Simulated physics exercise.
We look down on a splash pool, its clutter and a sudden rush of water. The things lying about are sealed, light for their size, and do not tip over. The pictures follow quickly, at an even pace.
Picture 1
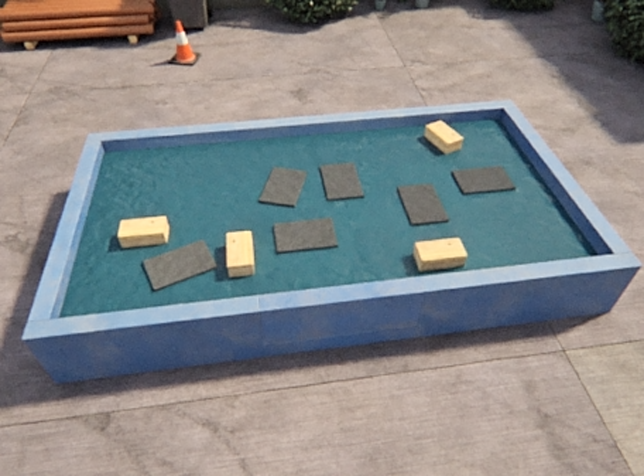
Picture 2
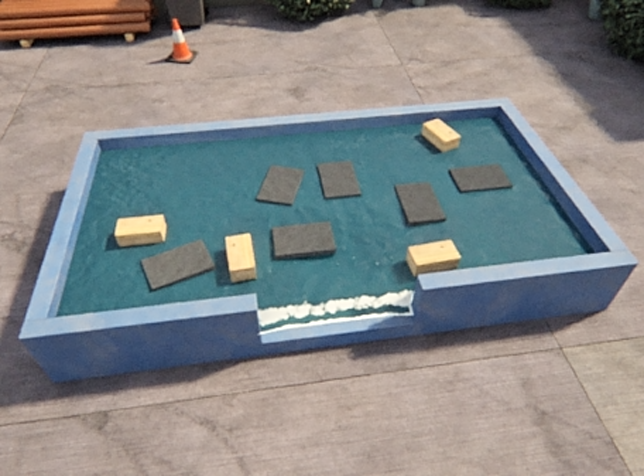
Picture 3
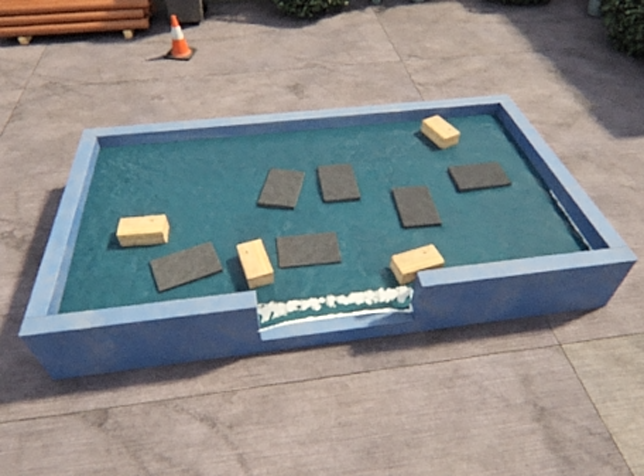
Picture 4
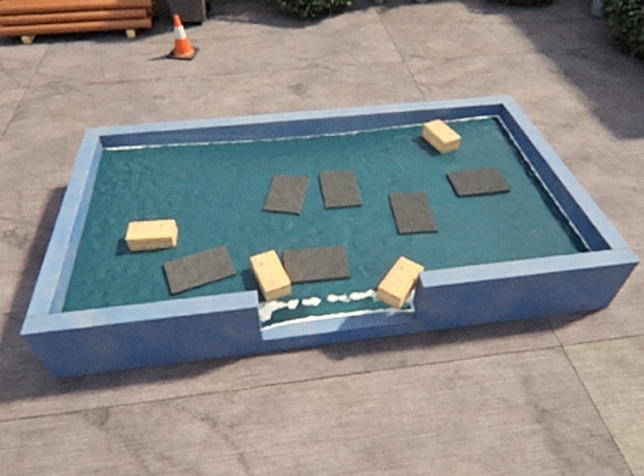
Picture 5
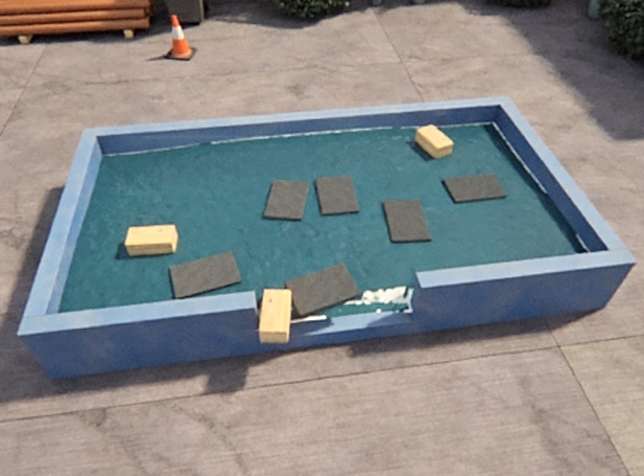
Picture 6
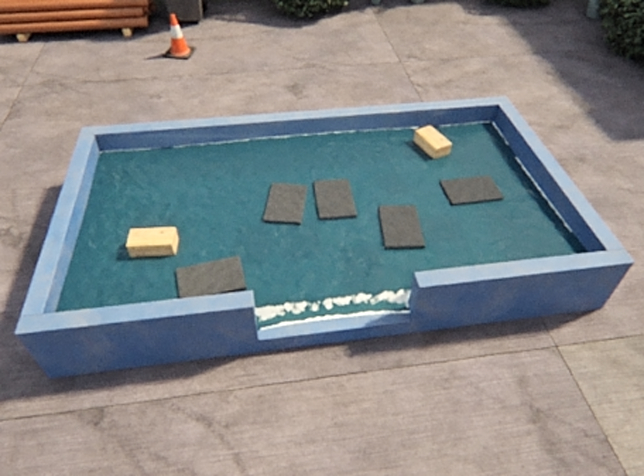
We see yellow blocks and dark flat mats floating in a blue-walled pool as a gap opens in the near wall; the floating pieces drift, and two blocks and one mat pass through the gap and disappear from view.
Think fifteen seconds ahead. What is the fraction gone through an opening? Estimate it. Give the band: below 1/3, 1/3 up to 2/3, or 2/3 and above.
I expect the portion to fall at two thirds or beyond.
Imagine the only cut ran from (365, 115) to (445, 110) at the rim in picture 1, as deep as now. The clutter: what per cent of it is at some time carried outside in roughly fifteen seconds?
50 per cent.
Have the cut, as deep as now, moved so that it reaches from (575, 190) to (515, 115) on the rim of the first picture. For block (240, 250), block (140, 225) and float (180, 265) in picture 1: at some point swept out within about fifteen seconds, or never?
Answer, item by item: Not lost, not lost, not lost.
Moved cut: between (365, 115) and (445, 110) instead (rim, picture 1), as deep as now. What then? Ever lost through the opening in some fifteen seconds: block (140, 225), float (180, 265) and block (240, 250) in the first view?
Outcome for each, in the order asked: Not flushed / not flushed / not flushed.
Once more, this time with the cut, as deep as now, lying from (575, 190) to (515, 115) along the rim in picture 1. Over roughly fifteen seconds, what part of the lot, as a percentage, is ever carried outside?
It works out at 70 percent.
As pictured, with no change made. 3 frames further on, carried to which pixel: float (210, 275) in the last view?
(243, 291), roughly.
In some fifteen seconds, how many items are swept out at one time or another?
The total is 8.
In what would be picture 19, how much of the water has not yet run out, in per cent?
Around 64 in a hundred.
A moment on, 3 of 10 are out; 7 afloat.
Next, 5 of 10 are out; 5 afloat.
Later, 8 of 10 are out; 2 afloat.
In the end, 8 of 10 are out; 2 afloat.
